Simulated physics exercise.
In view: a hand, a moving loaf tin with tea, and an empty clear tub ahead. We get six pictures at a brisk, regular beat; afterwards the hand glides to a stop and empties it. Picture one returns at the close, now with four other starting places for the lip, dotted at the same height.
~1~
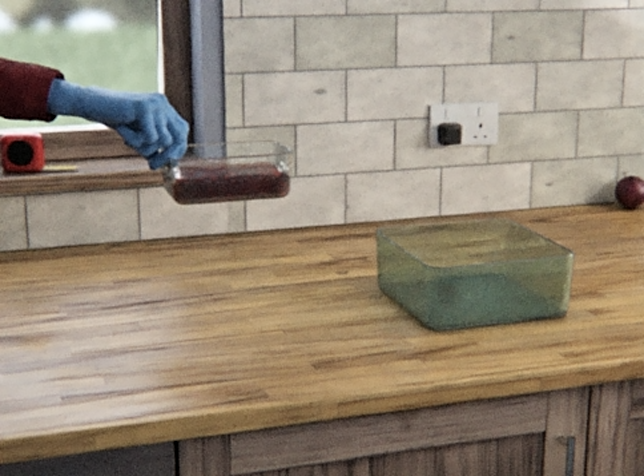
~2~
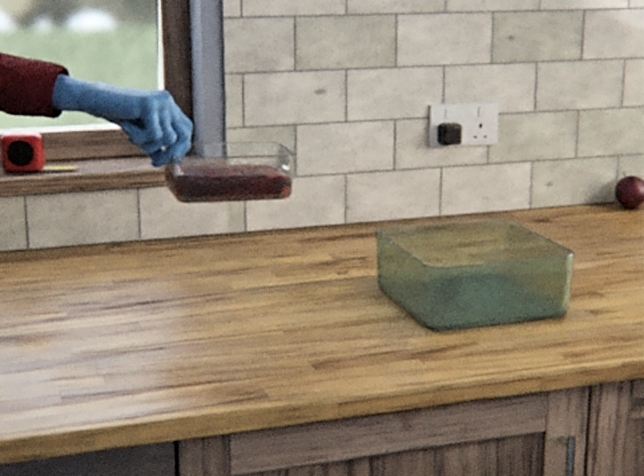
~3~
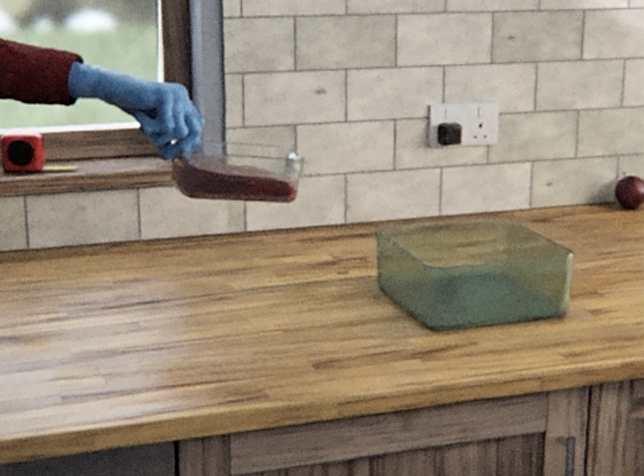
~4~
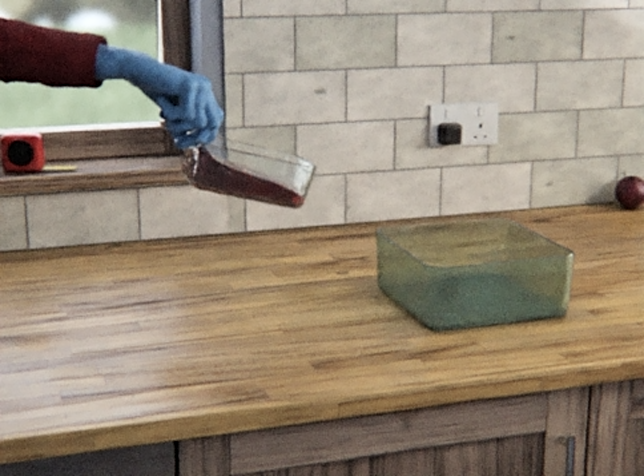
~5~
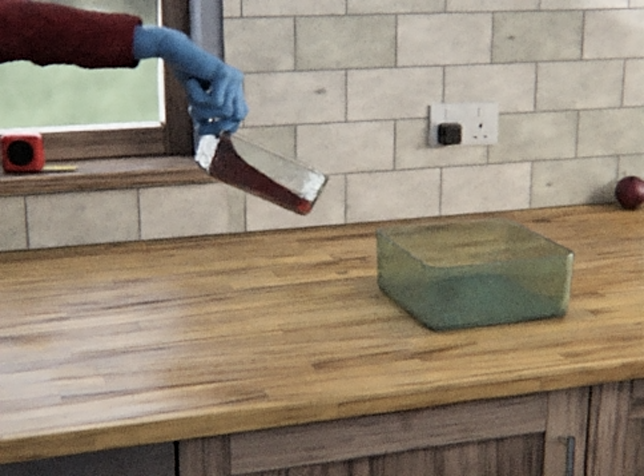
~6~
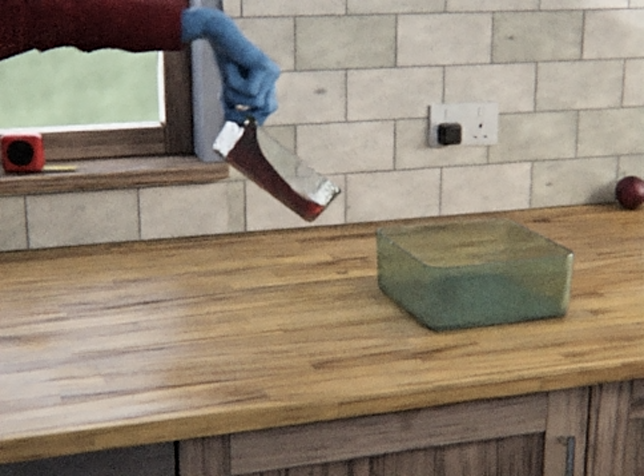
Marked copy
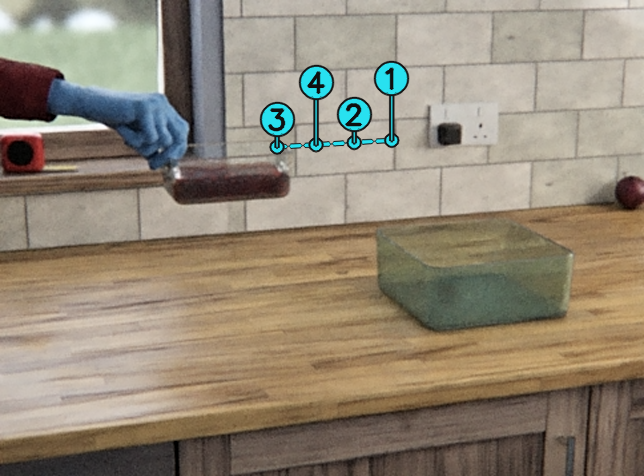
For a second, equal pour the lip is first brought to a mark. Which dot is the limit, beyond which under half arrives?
I would pick place 4.
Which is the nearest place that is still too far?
That would be 3.
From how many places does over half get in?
Three.
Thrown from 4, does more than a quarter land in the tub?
Yes, clearly.
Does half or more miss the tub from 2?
No, not at all.
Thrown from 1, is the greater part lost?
No, not at all.
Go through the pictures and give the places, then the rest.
Upright, lip at (283, 146); tub from (425, 330) to (566, 314); nothing has left yet, in the first picture.
Upright, lip at (286, 148); nothing has left yet, in the second picture.
Tipped about 7°, lip at (294, 153); nothing has left yet, in the third picture.
Tipped about 15°, lip at (307, 161); nothing has left yet, in the fourth picture.
Tipped about 26°, lip at (320, 171); tea is over the rim, down to (221, 127), in the fifth picture.
Tipped about 39°, lip at (332, 184); tea is over the rim, down to (250, 120), in the sixth picture.
On the marked copy, 1 at (391, 140); 2 at (354, 142); 3 at (277, 147); 4 at (316, 144).
With 1, about 91 % lands in the tub, 5 % falls short and 4 % goes beside or beyond.
With 2, about 83 % lands in the tub, 4 % falls short and 13 % goes beside or beyond.
With 3, about 22 % lands in the tub, 76 % falls short.
With 4, about 68 % lands in the tub, 21 % falls short and 10 % goes beside or beyond.
